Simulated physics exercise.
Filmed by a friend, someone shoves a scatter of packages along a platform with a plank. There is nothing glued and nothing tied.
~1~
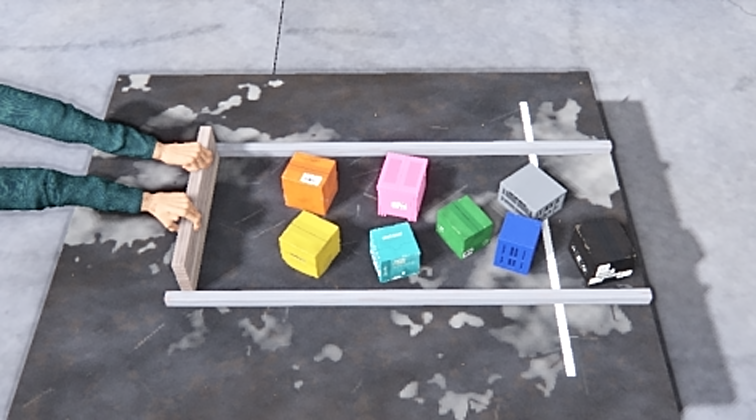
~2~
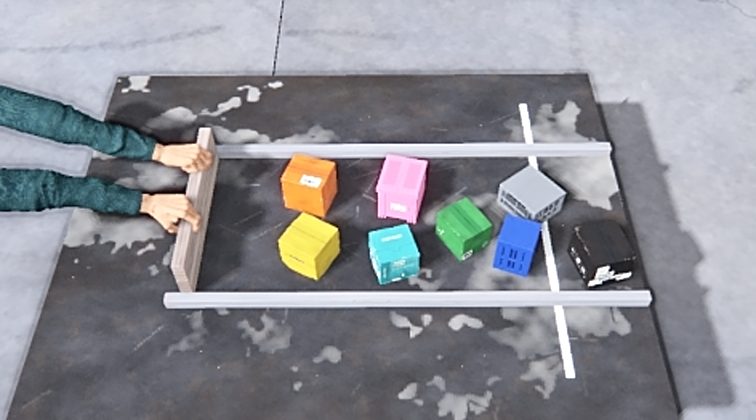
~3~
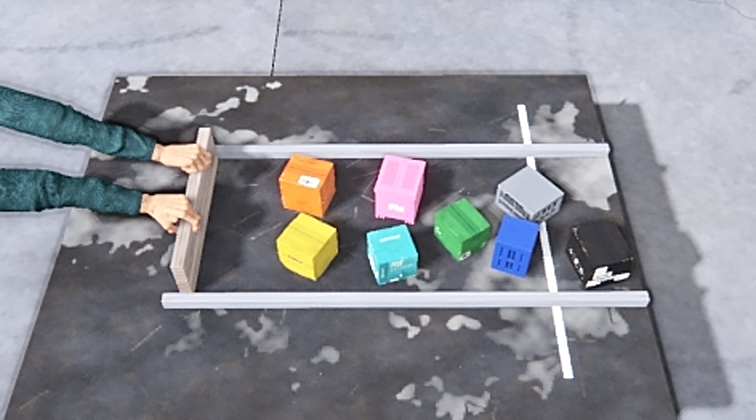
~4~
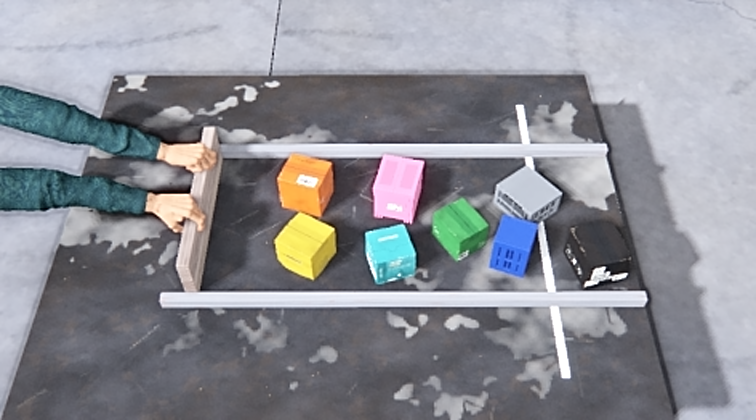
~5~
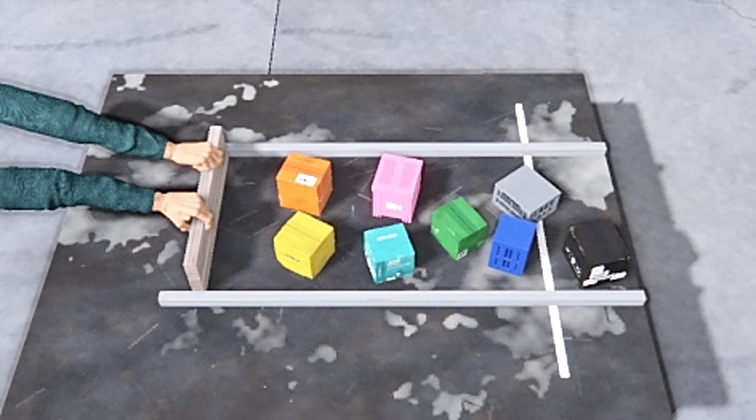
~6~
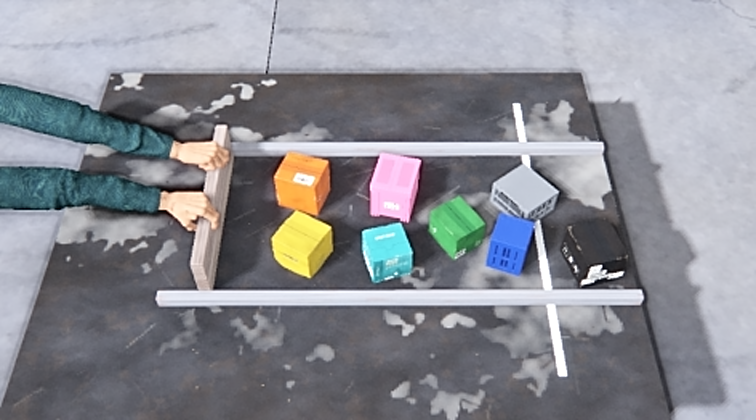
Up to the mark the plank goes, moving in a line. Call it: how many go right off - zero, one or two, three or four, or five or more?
One or two go off.
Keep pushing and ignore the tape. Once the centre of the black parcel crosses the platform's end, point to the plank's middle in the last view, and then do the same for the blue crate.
Points: About (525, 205) and about (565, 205).
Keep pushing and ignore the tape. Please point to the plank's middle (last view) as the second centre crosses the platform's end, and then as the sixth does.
First about (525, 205), next about (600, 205).
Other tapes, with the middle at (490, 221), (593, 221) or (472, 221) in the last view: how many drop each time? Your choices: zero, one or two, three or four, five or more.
Result per tape, in order - none / five or over / not one.
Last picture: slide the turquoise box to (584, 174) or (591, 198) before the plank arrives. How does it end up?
It topples off, then topples off.
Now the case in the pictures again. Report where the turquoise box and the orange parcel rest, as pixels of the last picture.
They come to rest around (569, 269) and (555, 178).
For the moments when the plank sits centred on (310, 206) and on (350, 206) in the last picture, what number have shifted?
The count reaches 2 first and 4 second.
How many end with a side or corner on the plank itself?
It touches 3.
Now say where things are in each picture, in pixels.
The first frame shows black parcel (602, 252); grey crate (532, 196); blue crate (517, 244); plank (198, 206); tape (544, 220).
The second frame shows grey crate (531, 198); turquoise box (394, 254).
The third frame shows blue crate (515, 246); plank (197, 208).
The fourth frame shows black parcel (597, 255); yellow box (306, 246).
The fifth frame shows grey crate (526, 197); orange parcel (305, 184).
The sixth frame shows black parcel (594, 253); grey crate (524, 196); blue crate (510, 245); plank (214, 206); tape (537, 221).
Soon after, none off yet; black parcel at rest near (594, 253); grey crate at rest near (524, 196); blue crate at rest near (510, 245).
After that, none off yet; black parcel at rest near (594, 253); grey crate at rest near (524, 196); blue crate displaced a little near (518, 247).
And then, none off yet; black parcel displaced a little near (600, 253); grey crate displaced about its own width near (582, 201); blue crate displaced about its own width near (557, 249).
In the end, the number that fall off is one or two; gone, grey crate and black parcel.
